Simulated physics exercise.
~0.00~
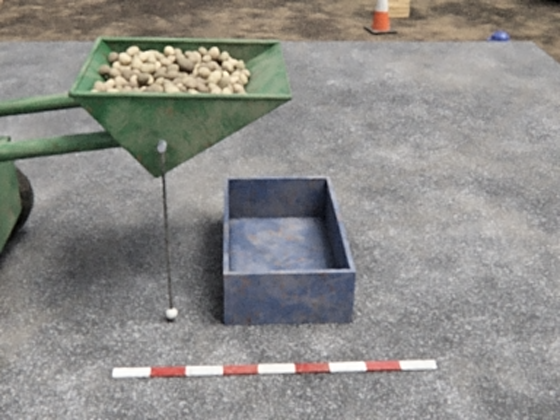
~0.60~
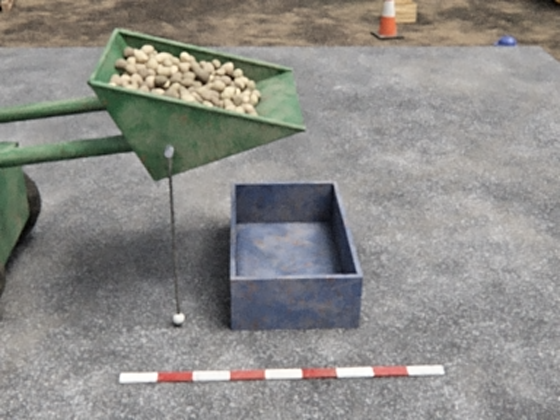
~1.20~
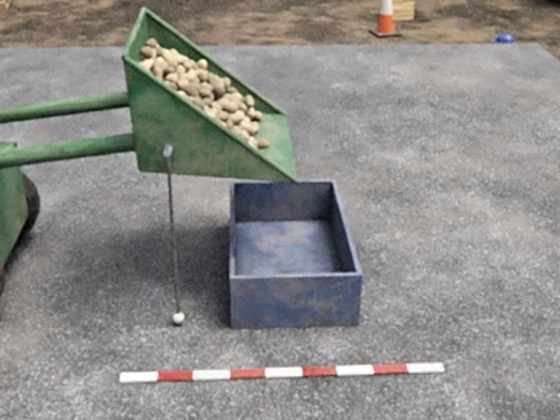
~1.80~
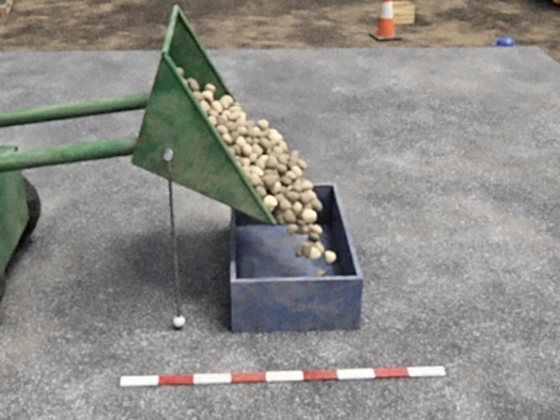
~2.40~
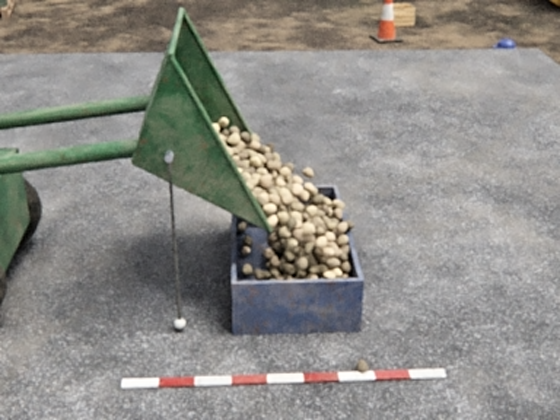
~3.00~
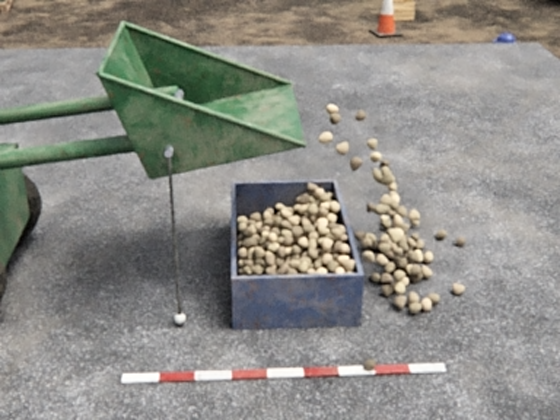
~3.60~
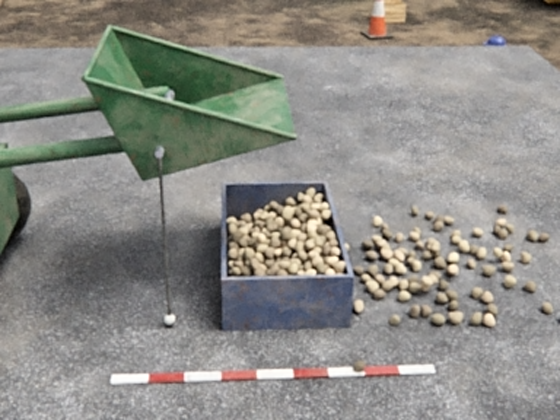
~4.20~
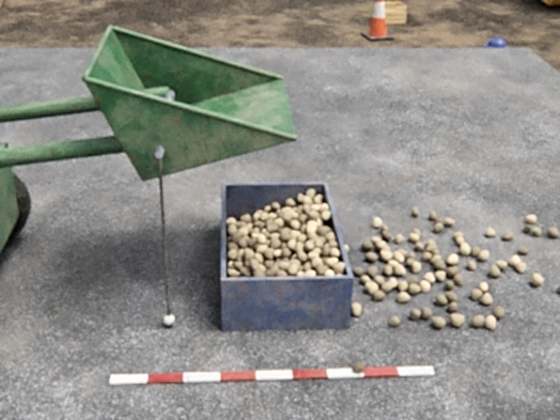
A green steel loader bucket heaped with pale, rounded stones hangs at the left above grey, gritty ground, seen from slightly above by a gently swaying camera. A blue, open-topped bin stands beside it, with a red-and-white staff in front and an orange cone behind. The bucket tips steeply to the right, and the stones slide down and pour into the bin. As the bucket swings back up, empty, some stones fly beyond the bin and scatter across the ground. Finally the bucket rests still, most stones heaped in the bin and the others strewn to its right.
